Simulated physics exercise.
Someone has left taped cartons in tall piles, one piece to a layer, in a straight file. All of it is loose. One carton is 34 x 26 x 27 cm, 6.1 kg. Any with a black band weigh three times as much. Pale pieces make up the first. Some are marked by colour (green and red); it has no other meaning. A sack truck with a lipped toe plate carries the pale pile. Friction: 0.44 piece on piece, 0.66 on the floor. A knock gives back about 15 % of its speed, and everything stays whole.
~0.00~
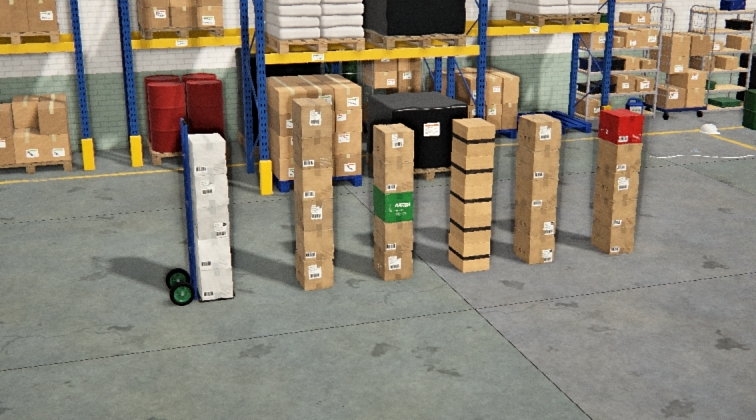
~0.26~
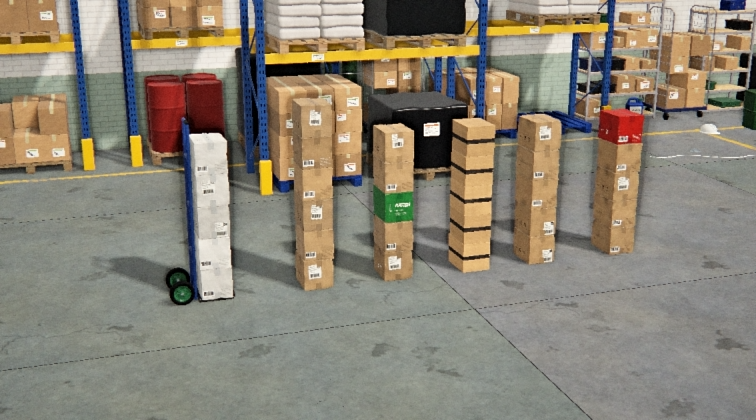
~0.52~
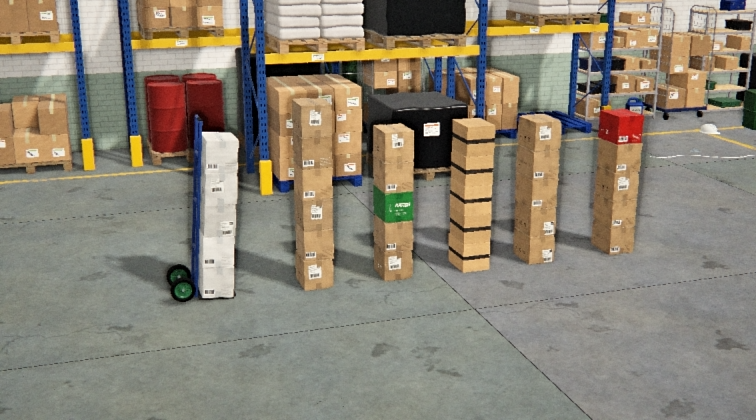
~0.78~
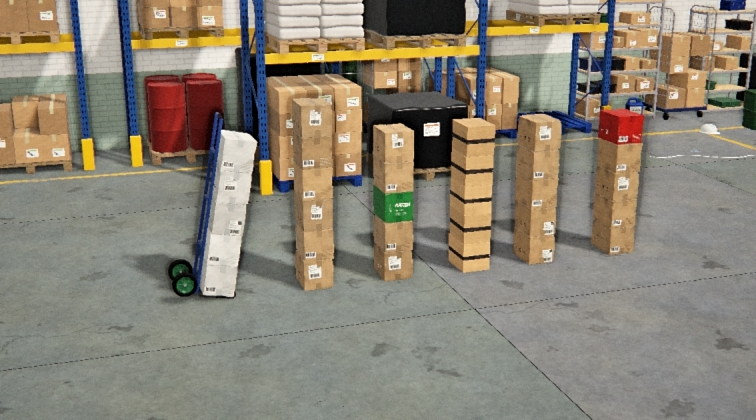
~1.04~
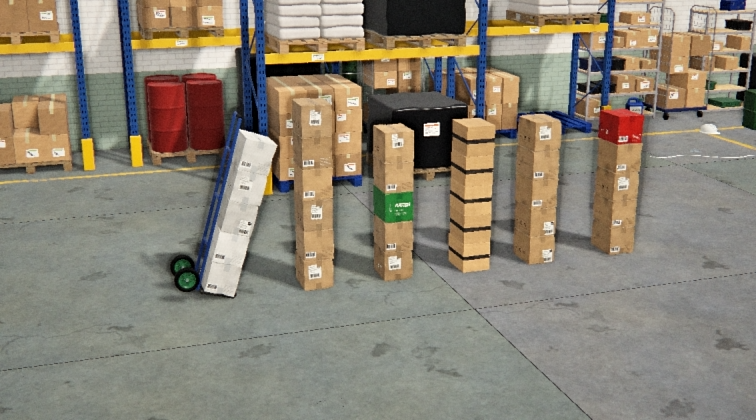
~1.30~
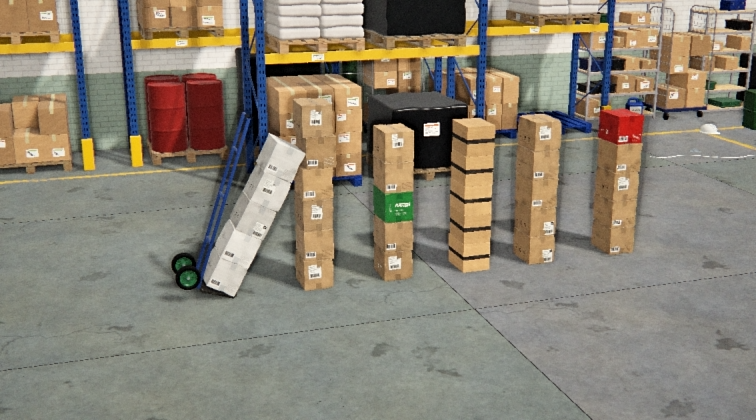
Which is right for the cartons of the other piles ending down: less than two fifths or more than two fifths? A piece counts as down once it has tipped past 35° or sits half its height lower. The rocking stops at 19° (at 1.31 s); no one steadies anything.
Ending down: More than two fifths.
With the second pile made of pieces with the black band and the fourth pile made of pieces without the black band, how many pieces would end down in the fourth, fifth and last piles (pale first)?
In that case fourth 0, fifth 0, last 0.
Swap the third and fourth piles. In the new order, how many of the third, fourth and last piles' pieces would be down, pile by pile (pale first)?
In that case third 5, fourth 4, last 4.
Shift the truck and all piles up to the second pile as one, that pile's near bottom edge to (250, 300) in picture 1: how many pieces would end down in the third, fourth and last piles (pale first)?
In that case third 4, fourth 4, last 5.
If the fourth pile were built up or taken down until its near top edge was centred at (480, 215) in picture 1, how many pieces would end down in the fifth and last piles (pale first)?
Then fifth 0, last 0.
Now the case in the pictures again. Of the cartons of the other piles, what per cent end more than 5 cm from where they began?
90 per cent.
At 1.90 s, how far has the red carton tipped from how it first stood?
About 0°.
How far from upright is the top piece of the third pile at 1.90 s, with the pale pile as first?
It leans some 0°.
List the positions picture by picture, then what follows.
In the first picture (places mark the middle of the side facing us), truck frame (188, 161) 0° forward; green carton (399, 208); red carton (631, 130); the rest undisturbed.
In the second picture, truck frame (189, 161) 0° forward; red carton (631, 130).
In the third picture, truck frame (200, 158) 5° forward, top of the pale pile leaning 5°; green carton (399, 208); the rest undisturbed.
In the fourth picture, truck frame (216, 155) 11° forward, top of the pale pile leaning 11°; green carton (399, 208); the rest undisturbed.
In the fifth picture, truck frame (232, 153) 16° forward, top of the pale pile leaning 18°; green carton (399, 208); the rest undisturbed.
In the sixth picture, truck frame (239, 153) 19° forward, top of the pale pile leaning 27°; red carton (631, 130); green carton (399, 208); one has shifted.
After 1.90 s, 5 of the pale pile down; none of the 26 other cartons down, 7 disturbed.
After 2.62 s, 5 of the pale pile down; 8 of the 26 other cartons down; green carton leaning 39°, 13 cm lower.
After 3.38 s, 5 of the pale pile down; 18 of the 26 other cartons down; green carton leaning 45°, 37 cm lower; red carton leaning 8°.
After 4.16 s, 5 of the pale pile down; 24 of the 26 other cartons down; red carton on its side; green carton leaning 45°, 37 cm lower.
At rest (5.8 s), 5 of the pale pile down; 24 of the 26 other cartons down; red carton upside down; green carton leaning 45°, 37 cm lower. That is 92 per cent. As the last picture would show them, middles, green carton near (455, 234).
